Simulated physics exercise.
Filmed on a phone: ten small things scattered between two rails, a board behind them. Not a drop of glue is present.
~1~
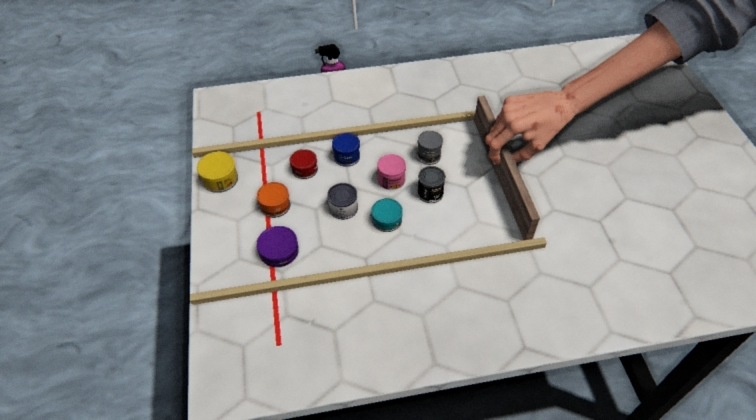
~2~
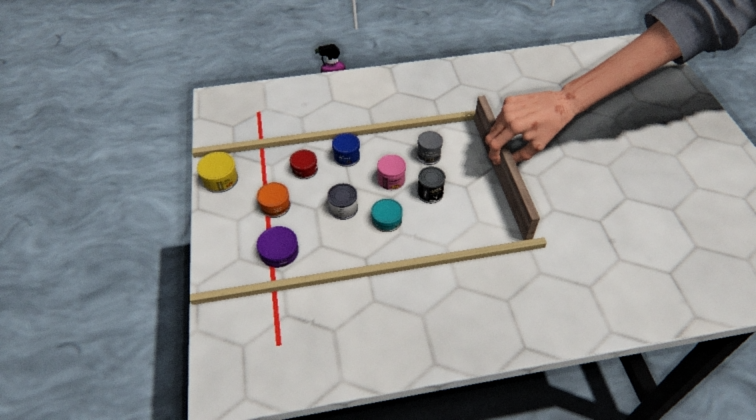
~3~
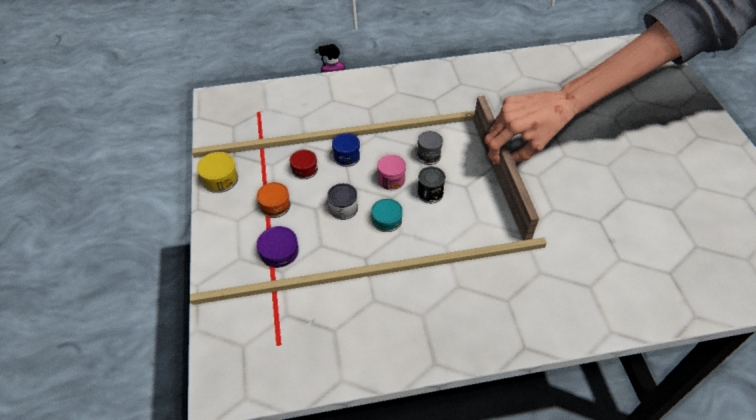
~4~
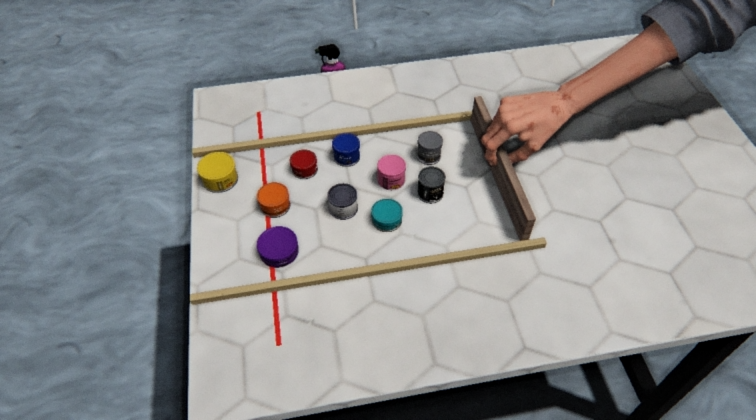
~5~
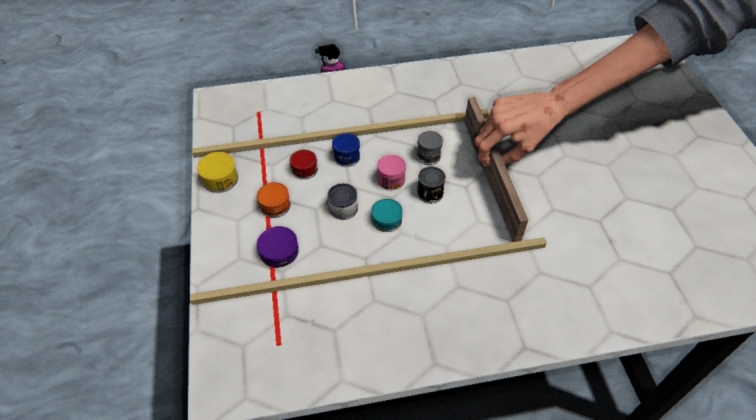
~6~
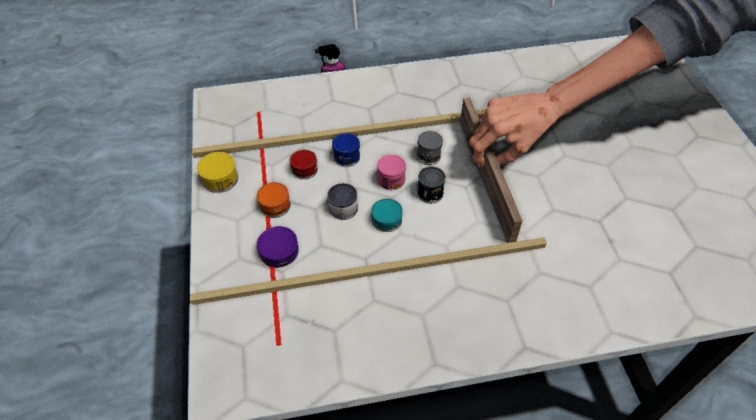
A hand reaches in from the upper right to hold a dark wooden board upright on a white hexagon-patterned table, seen from above at an angle. Between two pale rails sit small round pots, yellow, orange and purple near a red line at left, with red, blue, pink, teal, grey and black ones rightward. The hand slides the board slightly left while the pots and camera stay still.
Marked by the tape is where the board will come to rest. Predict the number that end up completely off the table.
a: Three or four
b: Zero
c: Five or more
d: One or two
b, zero.
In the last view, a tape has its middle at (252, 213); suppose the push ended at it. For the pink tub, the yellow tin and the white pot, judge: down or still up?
The pink tub? It is safe. The yellow tin? It does not stay. The white pot? It is safe.
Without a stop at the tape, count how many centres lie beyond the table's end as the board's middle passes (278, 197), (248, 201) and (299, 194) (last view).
By position: 0 / 1 / 0.
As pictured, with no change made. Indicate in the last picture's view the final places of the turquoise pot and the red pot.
The first sits around (253, 242), while the other sits around (227, 170).
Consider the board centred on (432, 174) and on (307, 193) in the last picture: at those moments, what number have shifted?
Tally: 2; 9.
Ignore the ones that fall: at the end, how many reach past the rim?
The count is 1.
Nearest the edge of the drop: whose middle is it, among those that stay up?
That's the yellow tin.
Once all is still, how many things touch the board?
The count in contact is 5.
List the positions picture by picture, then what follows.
Yellow tin (218, 172); purple tub (278, 247); orange pot (274, 200); board (503, 164); tape (267, 211), in the first frame.
Purple tub (278, 247); white pot (343, 201), in the second frame.
Orange pot (274, 200); red pot (304, 164), in the third frame.
Yellow tin (218, 173); grey tin (430, 148), in the fourth frame.
Purple tub (278, 247); black tin (431, 185), in the fifth frame.
Yellow tin (218, 173); purple tub (278, 247); orange pot (274, 200); board (488, 166); tape (267, 211), in the sixth frame.
Soon after, none off yet; yellow tin at rest near (218, 173); purple tub at rest near (278, 247); orange pot at rest near (274, 200).
At rest, the number that fall off is zero.
